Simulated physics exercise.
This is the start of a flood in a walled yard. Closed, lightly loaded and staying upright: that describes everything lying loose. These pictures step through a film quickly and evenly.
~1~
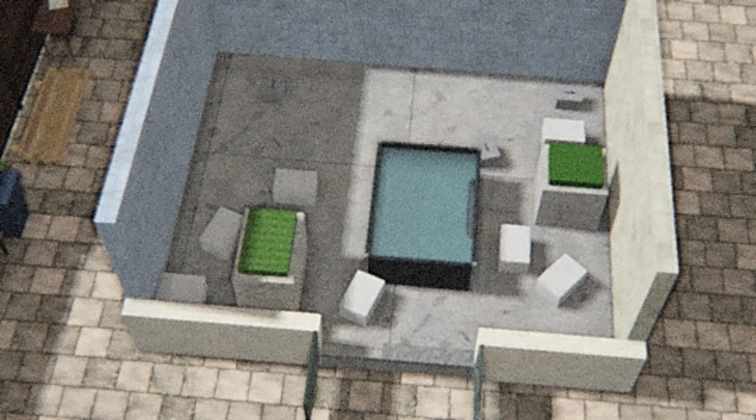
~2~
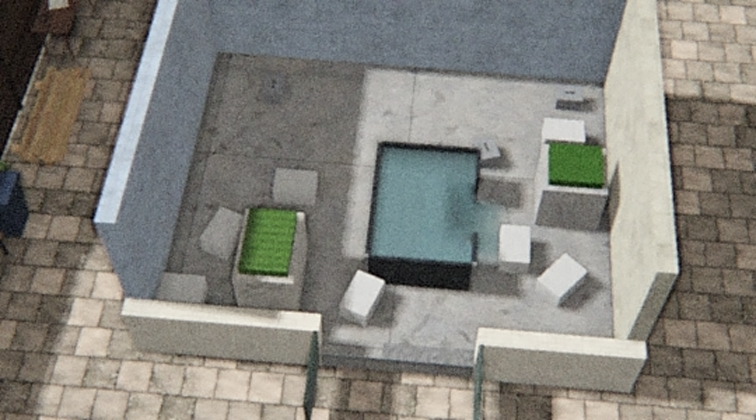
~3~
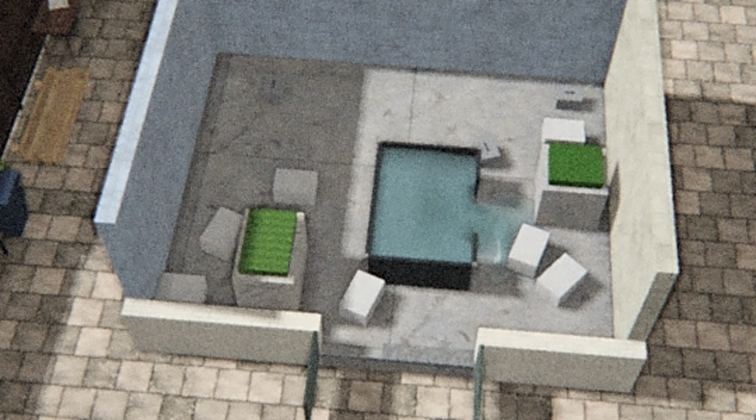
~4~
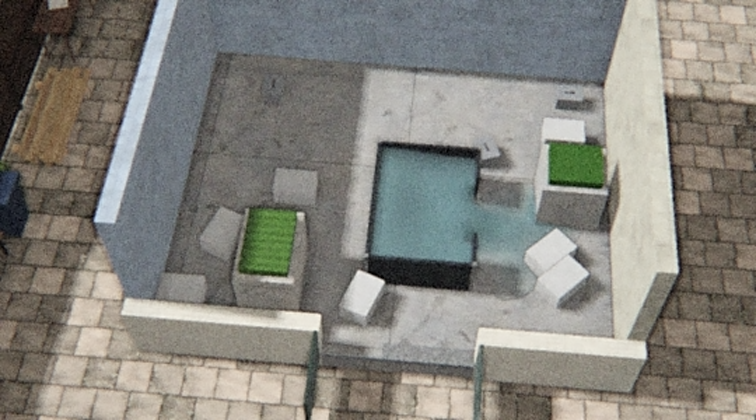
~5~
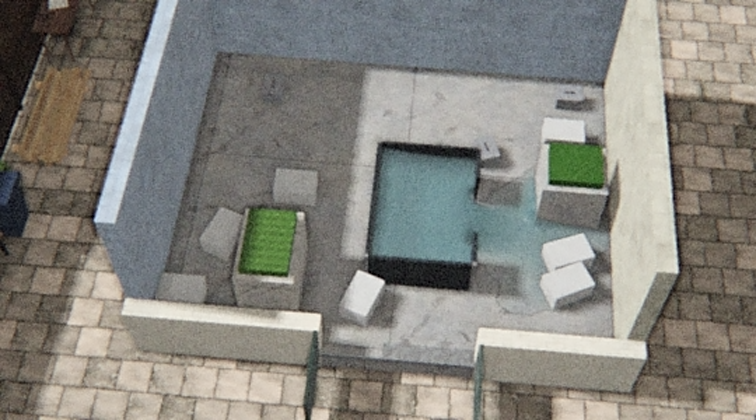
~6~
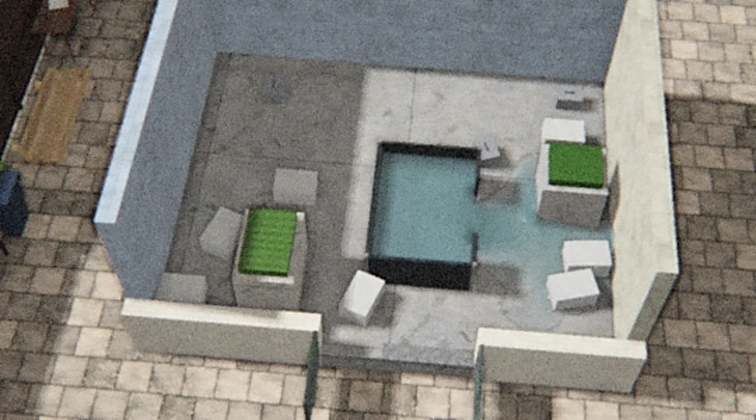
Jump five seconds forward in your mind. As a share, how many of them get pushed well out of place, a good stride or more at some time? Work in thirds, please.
The portion knocked well out of place is a third to two thirds.
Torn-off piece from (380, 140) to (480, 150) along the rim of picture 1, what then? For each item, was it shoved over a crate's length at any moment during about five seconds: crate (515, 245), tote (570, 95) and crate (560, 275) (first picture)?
In turn: Stayed short, cleared that distance, stayed short.
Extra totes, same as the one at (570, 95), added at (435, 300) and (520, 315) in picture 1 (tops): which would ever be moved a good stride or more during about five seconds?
As listed: Moved that far, moved that far.
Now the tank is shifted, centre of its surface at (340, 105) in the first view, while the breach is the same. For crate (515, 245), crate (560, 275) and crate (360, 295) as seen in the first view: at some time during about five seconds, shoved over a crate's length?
Lab note - in sequence: Displaced that much; displaced that much; less than that.
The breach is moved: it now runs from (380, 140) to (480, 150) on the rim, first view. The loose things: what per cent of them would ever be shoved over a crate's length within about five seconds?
Around 50 per cent.
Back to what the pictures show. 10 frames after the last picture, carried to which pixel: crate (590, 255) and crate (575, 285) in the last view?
About (590, 309), then about (524, 309).
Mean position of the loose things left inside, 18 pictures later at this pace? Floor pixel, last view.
I'd say somewhere close to (376, 207).
A moment on, 2 of 10 are well off their spots; 1 afloat.
Next, 2 of 10 are well off their spots; 2 afloat.
Later, 4 of 10 are well off their spots; 4 afloat.
In the end, 5 of 10 are well off their spots, and 5 have been at some point; 5 afloat.
